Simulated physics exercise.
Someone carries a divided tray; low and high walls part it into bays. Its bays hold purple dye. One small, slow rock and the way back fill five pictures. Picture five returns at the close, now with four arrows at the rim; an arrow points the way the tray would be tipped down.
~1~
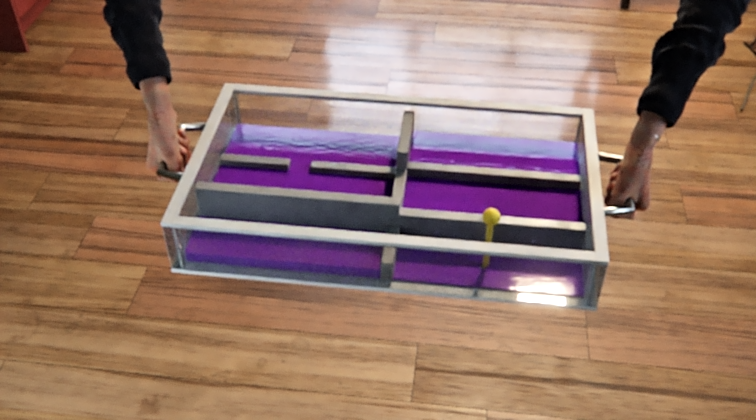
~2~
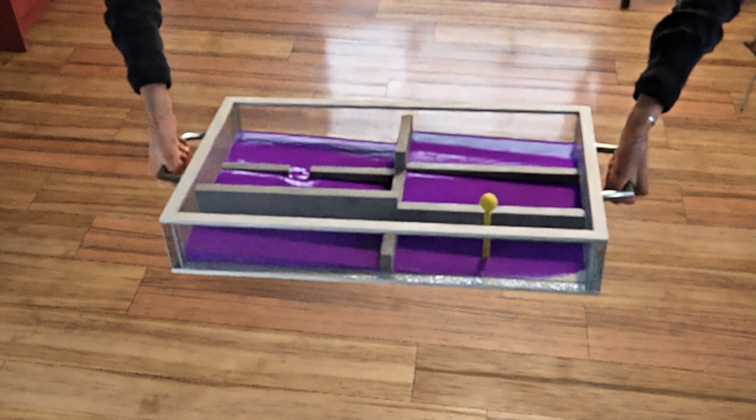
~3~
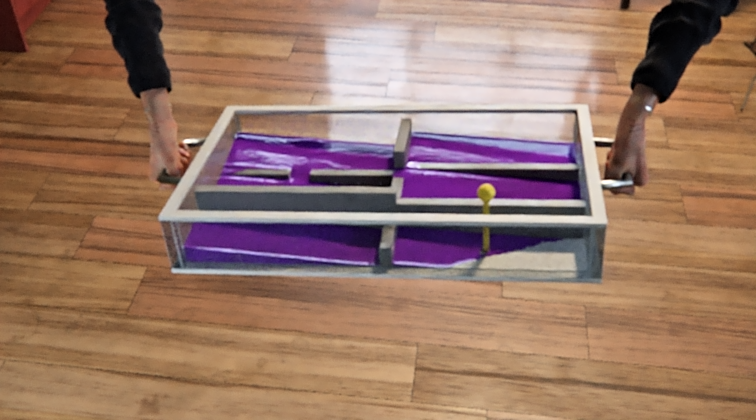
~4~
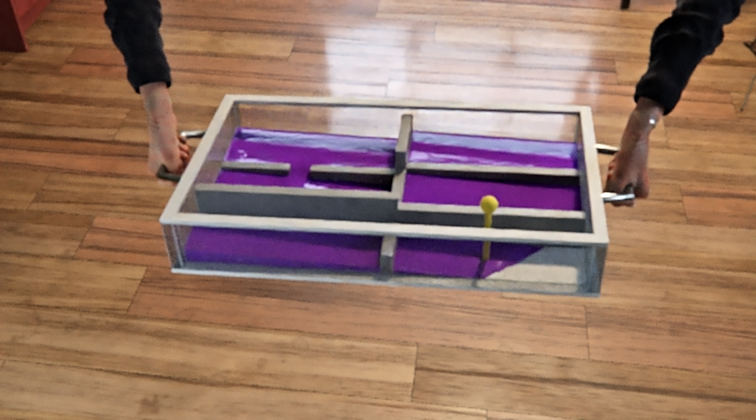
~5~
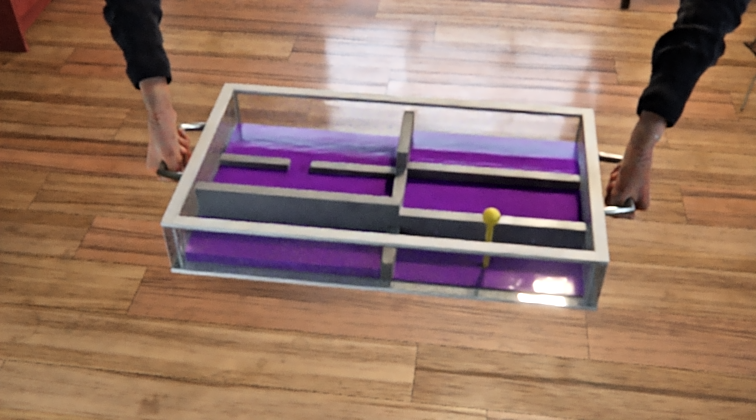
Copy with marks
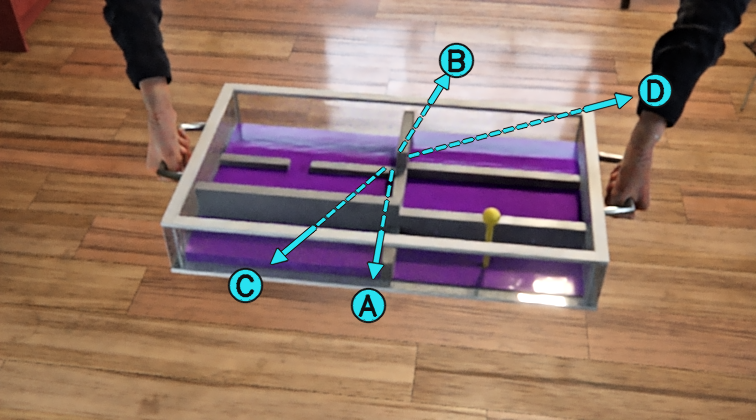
A clear-sided tray of purple liquid, gripped at both ends by two hands in dark sleeves, is held above a glossy wooden floor and seen from above and in front. Low and high grey walls divide it, and a yellow peg stands front right. The hands tilt it toward the back left, the liquid shifts and crosses walls, then they level it again, the camera still.
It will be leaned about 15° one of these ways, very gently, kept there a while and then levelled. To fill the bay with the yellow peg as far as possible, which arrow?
I would pick direction D.
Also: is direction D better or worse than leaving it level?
It is better.
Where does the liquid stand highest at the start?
The back right bay.
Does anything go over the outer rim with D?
No, all stays in.
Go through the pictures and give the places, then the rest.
In the first picture, the tray is level; deepest in the back right bay, at (491, 156), shallowest in the front right; yellow peg at (491, 217).
The second picture shows tipped about 6° down to the back left; no wall is crossed.
The third picture shows tipped about 10° down to the back left; liquid runs over two walls; yellow peg at (486, 193).
The fourth picture shows tipped about 5° down to the back left; no wall is crossed.
In the fifth picture, the tray is level; deepest in the back right bay, at (491, 156), shallowest in the front right; yellow peg at (491, 217).
On the marked copy, A ends at (374, 273); B ends at (446, 77); C ends at (275, 260); D ends at (626, 98).
Choosing A, about 2 % of the liquid ends in the peg's bay; nothing spills.
Choosing B, about 4 % of the liquid ends in the peg's bay; nothing spills.
Choosing C, about 3 % of the liquid ends in the peg's bay; nothing spills.
Choosing D, about 11 % of the liquid ends in the peg's bay; nothing spills.
